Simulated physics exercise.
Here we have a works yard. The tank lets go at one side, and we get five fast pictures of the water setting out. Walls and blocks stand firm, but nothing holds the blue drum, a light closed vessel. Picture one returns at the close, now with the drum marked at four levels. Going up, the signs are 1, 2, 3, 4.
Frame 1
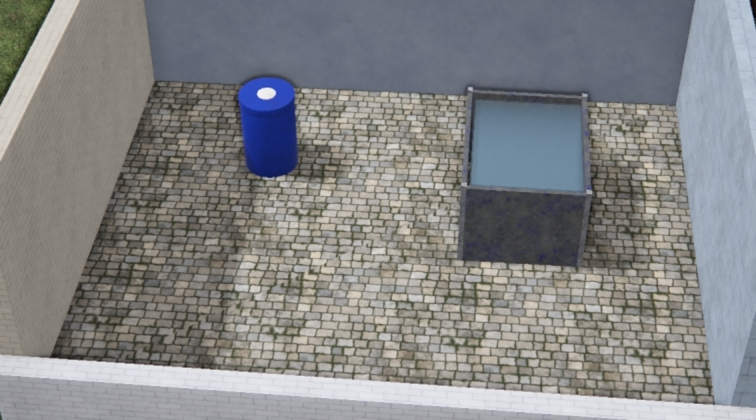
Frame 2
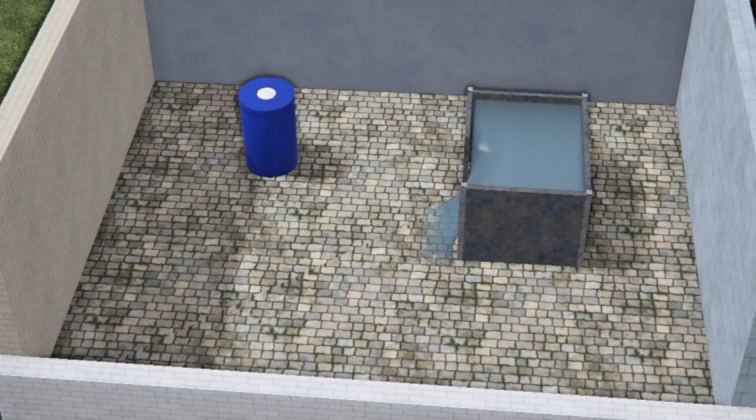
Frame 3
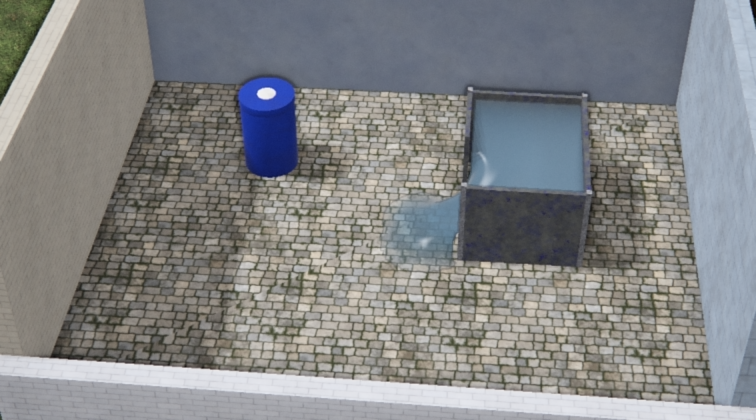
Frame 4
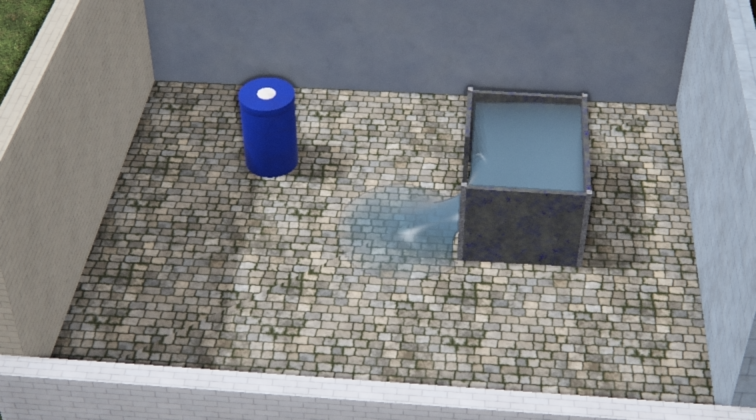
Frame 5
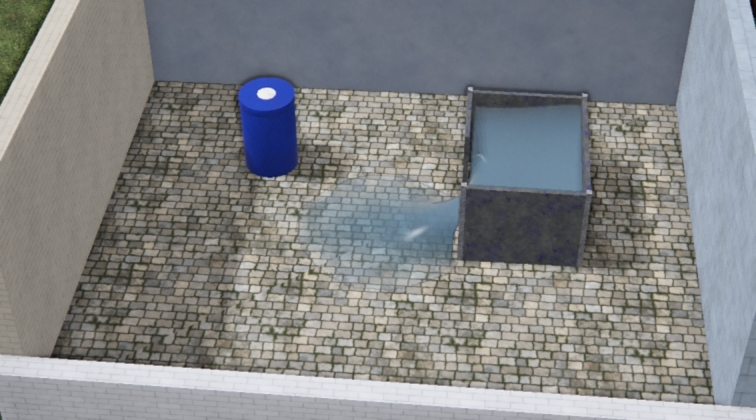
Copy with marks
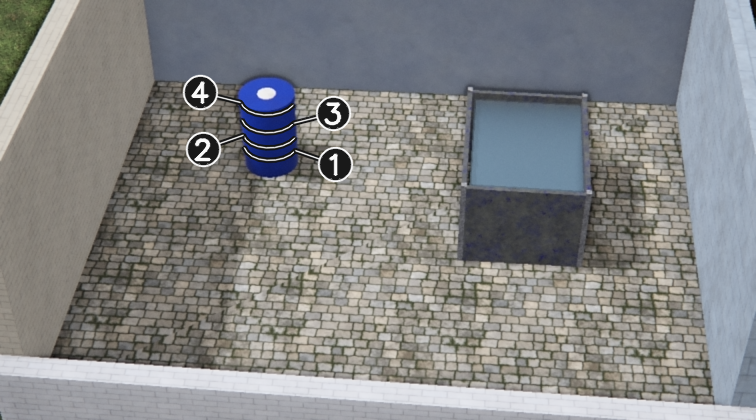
A dark-sided, open-topped tank full of blue-grey water stands on the right of a walled yard paved in pale cobbles, seen from high above by a still camera. A blue drum with a white spot on its lid stands motionless at the upper left. Water spurts from the tank's left side and spreads leftward across the cobbles in a widening, shallow sheet, while ripples stir the tank's surface.
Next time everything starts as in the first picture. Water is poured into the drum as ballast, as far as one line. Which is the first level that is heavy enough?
1 is the one.
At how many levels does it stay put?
All of the four.
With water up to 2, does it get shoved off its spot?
No.
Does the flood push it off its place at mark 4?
No, not at all.
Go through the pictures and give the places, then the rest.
Lid of the blue drum at (268, 94); tank full, its middle at (526, 146).
Water covers 1 % of the ground and is seen nearest the drum at (437, 256).
Water covers 3 % of the ground and is seen nearest the drum at (401, 202).
Water covers 5 % of the ground and is seen nearest the drum at (366, 197).
Lid of the blue drum at (268, 94); water covers 8 % of the ground and is seen nearest the drum at (338, 188).
On the marked copy, 1 at (267, 160); 2 at (266, 147); 3 at (265, 132); 4 at (263, 115); from the bottom up 1, 2, 3, 4.
For mark 1, it does not move.
For mark 2, it does not move.
For mark 3, it does not move.
For mark 4, it does not move.
